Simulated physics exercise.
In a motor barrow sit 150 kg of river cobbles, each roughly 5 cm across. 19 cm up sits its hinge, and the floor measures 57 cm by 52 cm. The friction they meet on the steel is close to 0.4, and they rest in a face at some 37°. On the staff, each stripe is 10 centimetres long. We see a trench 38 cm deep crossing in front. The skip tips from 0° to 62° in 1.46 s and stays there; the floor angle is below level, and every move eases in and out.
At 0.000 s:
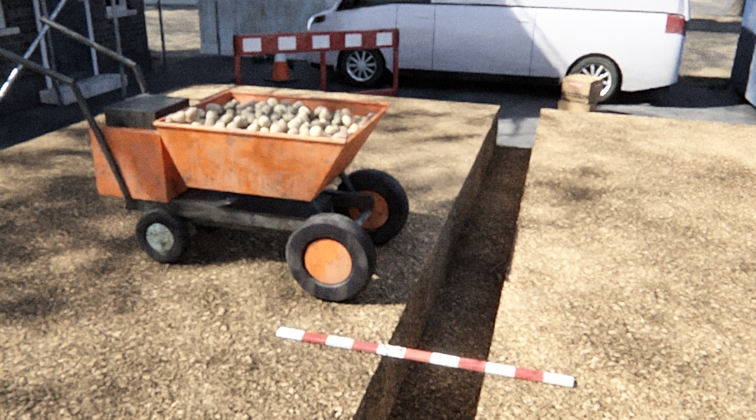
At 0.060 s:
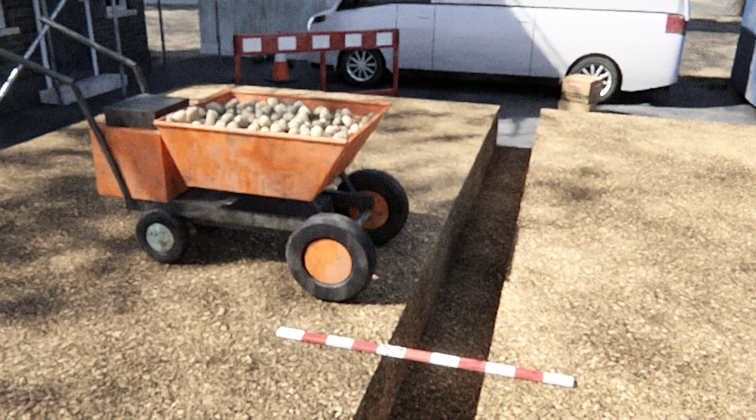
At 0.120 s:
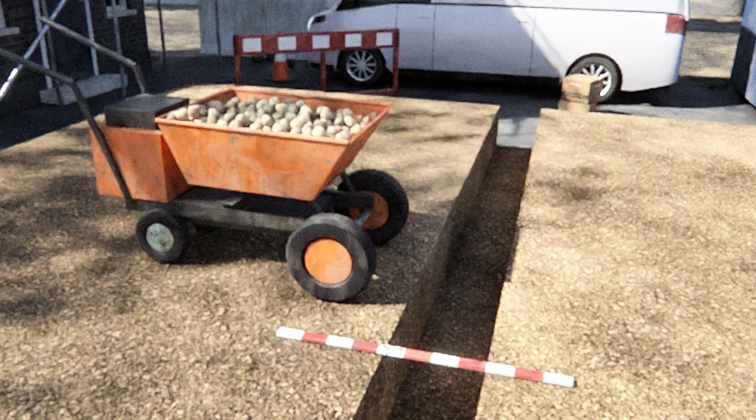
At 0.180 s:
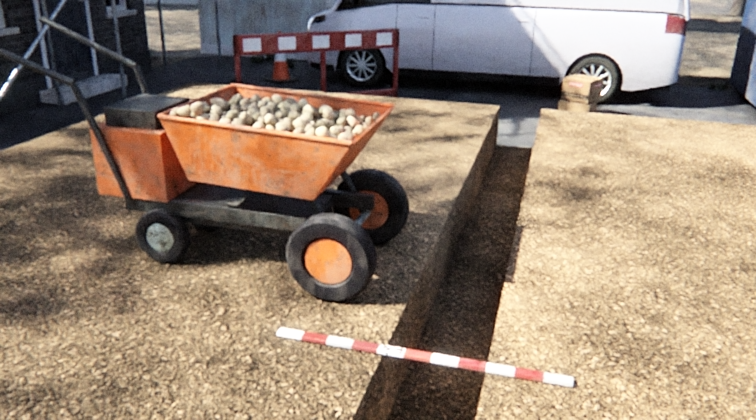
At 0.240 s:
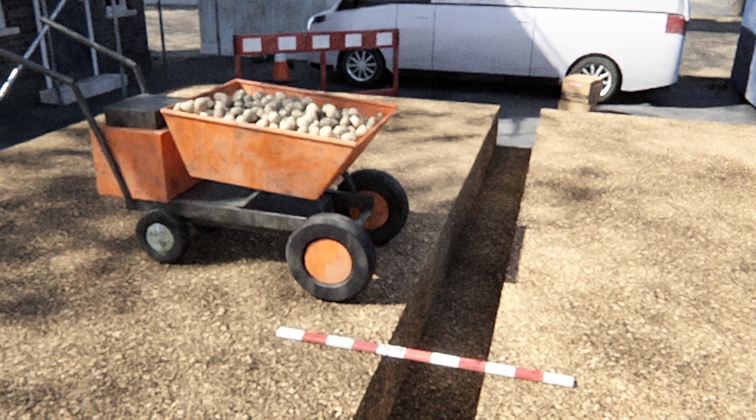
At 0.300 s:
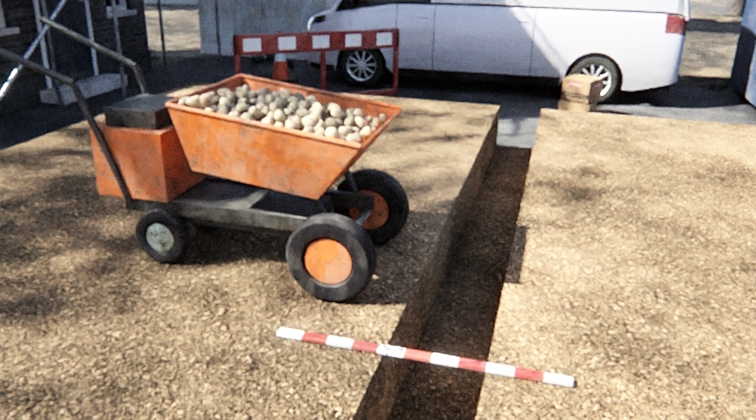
In a sunlit yard beside a parked white van, an orange motor barrow loaded with rounded stones stands left of a narrow trench, and its skip slowly tilts slightly toward the right while the wheels stay still.
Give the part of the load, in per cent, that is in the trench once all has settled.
Close to 43 in a hundred.
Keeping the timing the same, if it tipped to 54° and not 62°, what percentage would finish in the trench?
Roughly 25 per cent would end in the trench.
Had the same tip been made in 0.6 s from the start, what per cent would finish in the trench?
About 20 percent, I'd say.
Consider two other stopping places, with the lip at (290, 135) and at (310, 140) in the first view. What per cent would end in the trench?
Near 70 per cent from the first place, 65 from the second.
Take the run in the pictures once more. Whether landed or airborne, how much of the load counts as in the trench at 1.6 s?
Roughly 10% by that time.
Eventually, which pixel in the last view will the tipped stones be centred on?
Roughly at (485, 341).
After 1.1 s the floor is at 53°; 100 % in the skip; the foremost stones are at (451, 178).
After 1.6 s the floor is at 62°; 76 % in the skip, 12 % in the trench, 12 % past the trench; the foremost stones are at (560, 294).
After 1.9 s the floor is at 62°; 55 % in the skip, 20 % in the trench, 25 % past the trench; the foremost stones are at (660, 305).
After 3.9 s the floor is at 62°; 31 % in the skip, 43 % in the trench, 26 % past the trench; the foremost stones are past the picture's edge.
